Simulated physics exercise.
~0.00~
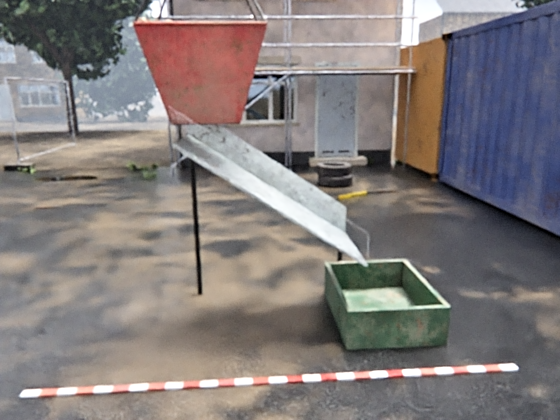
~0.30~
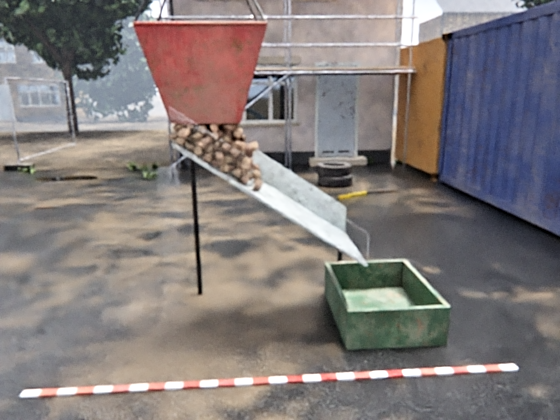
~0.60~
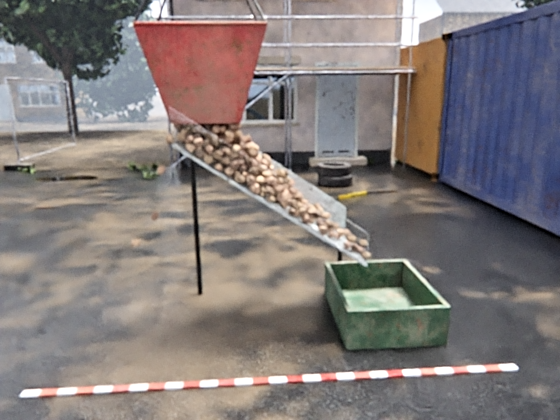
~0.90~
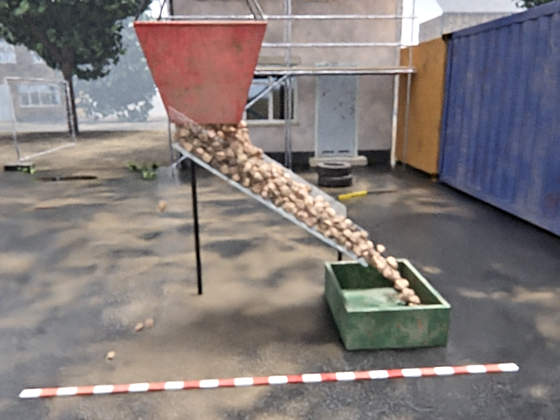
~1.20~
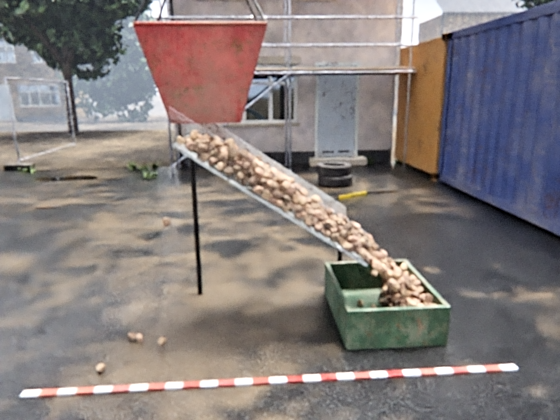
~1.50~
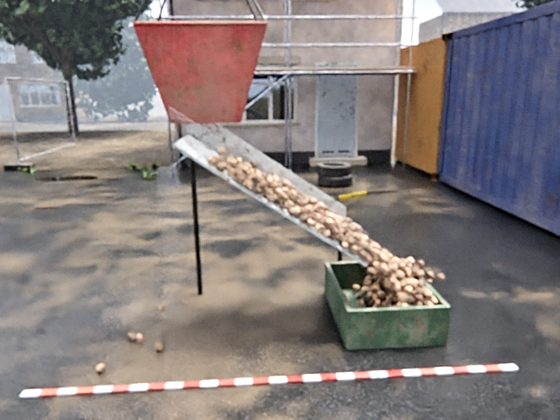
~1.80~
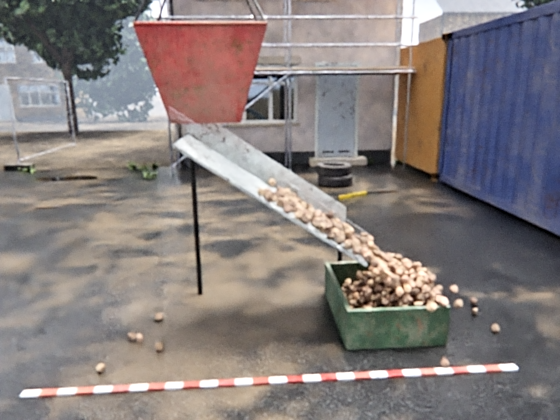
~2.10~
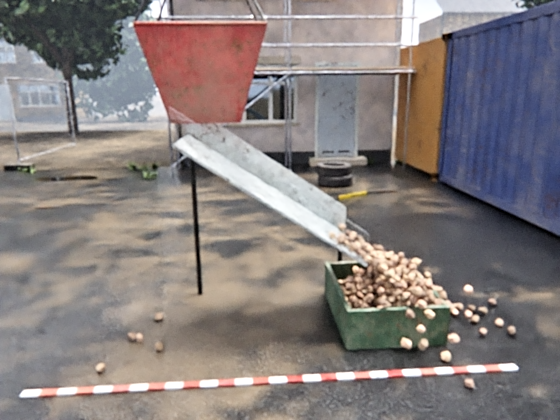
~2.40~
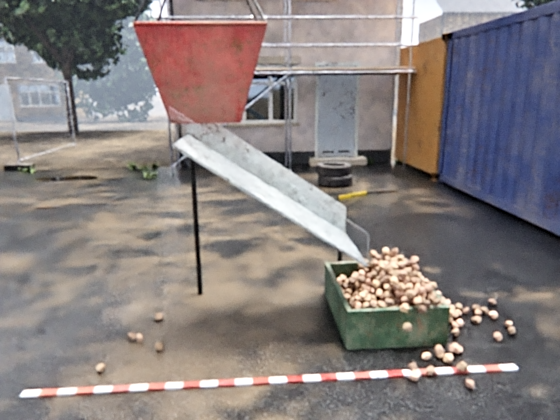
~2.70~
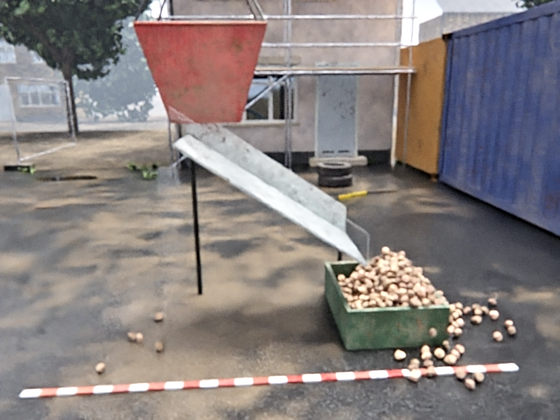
A wet paved yard with a house, scaffolding, a tree at left and blue and orange containers at right is seen from a fixed, slightly raised viewpoint. A red hopper hangs above a grey metal chute sloping down rightward to an open green bin, with a red-and-white striped pole lying in front. Brownish stones pour from the hopper and slide down the chute, while a few drop to the ground at left. They stream into the bin and heap above its rim as the chute empties. Some spill over to the right and front, and finally the pile rests still, most stones in the bin.
